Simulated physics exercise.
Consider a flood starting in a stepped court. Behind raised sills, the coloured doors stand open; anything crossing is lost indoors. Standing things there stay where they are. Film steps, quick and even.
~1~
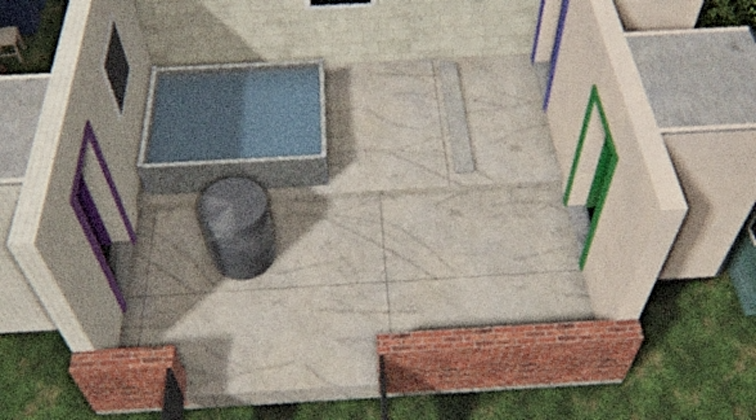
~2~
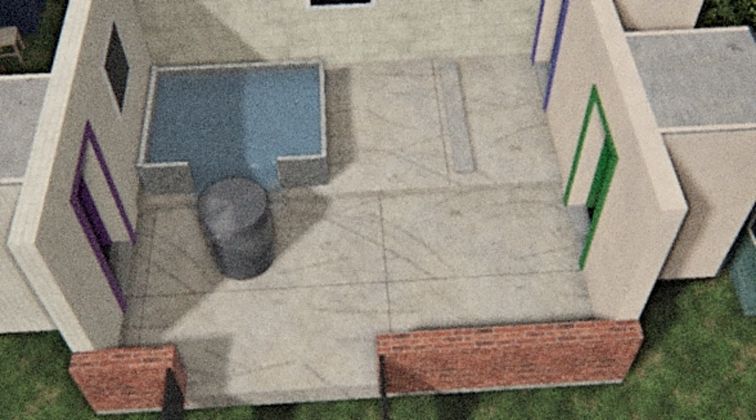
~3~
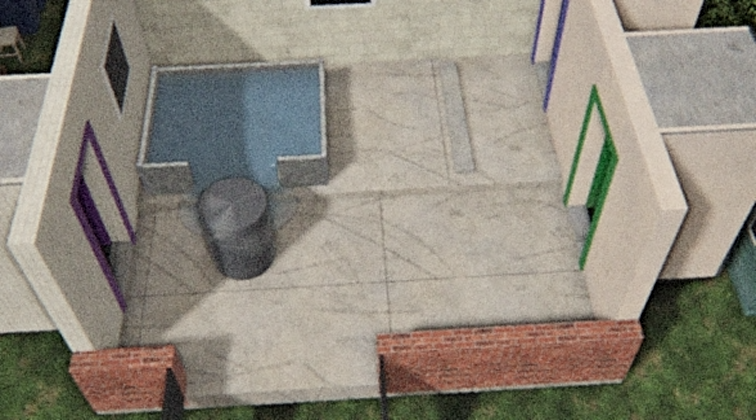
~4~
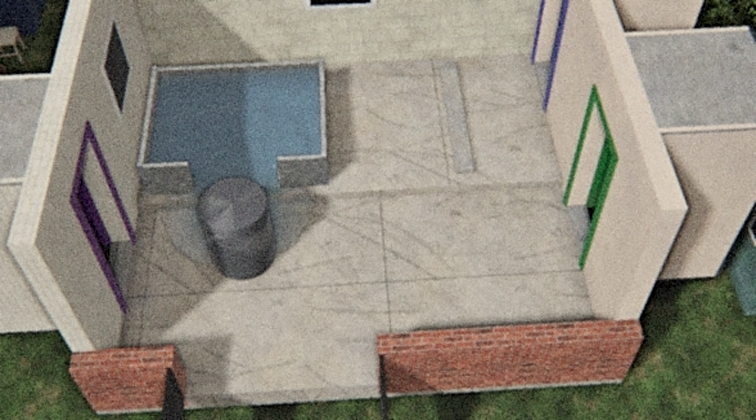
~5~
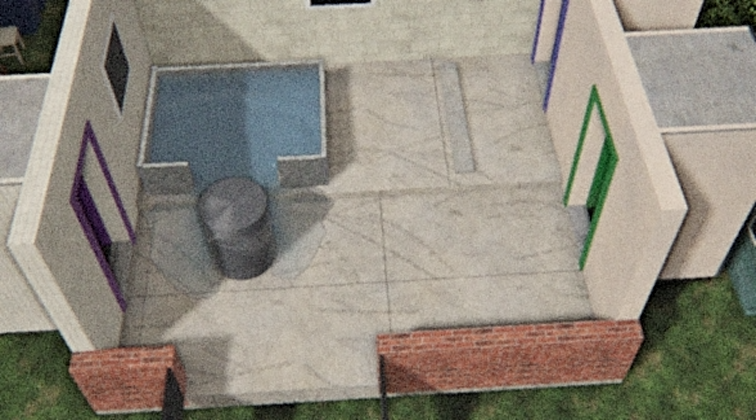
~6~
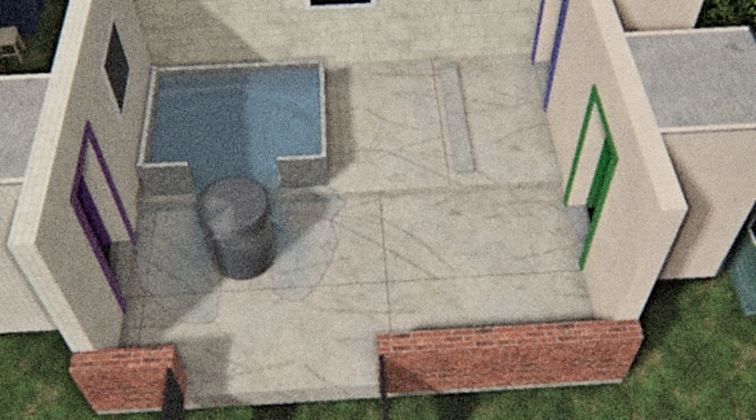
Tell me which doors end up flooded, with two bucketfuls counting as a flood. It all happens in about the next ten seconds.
As I see it, the blue door gets two buckets or fewer, the green door gets over two buckets, the purple door gets over two buckets.
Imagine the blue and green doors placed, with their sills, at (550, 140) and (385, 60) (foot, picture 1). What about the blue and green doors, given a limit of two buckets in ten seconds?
The blue door falls short, and the green door falls short.
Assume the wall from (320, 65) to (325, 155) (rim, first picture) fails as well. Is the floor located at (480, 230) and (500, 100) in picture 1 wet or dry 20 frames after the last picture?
Well, the first place would be submerged and the second one submerged.
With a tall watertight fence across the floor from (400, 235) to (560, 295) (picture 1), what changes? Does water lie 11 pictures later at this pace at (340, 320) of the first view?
There: Under water.
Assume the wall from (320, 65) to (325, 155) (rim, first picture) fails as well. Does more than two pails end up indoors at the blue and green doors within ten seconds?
The blue one exceeds it; the green one exceeds it.
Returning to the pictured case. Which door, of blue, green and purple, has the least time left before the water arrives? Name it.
From the pictures, my answer is the purple-painted one.
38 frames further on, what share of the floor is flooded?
Around 60 percent.
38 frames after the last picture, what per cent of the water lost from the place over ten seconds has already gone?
About 60 %.
A moment on, water covers 25 % of the floor; the blue door not reached, the green door not reached, the purple door under two buckets in.
Next, water covers 50 % of the floor; the blue door not reached, the green door not reached, the purple door over two buckets in.
Then, water covers 60 % of the floor; the blue door not reached, the green door under two buckets in, the purple door far over two buckets in.
Later, water covers 60 % of the floor; the blue door not reached, the green door over two buckets in, the purple door far over two buckets in.
In the end, water covers 60 % of the floor; the blue door not reached, the green door far over two buckets in, the purple door far over two buckets in.
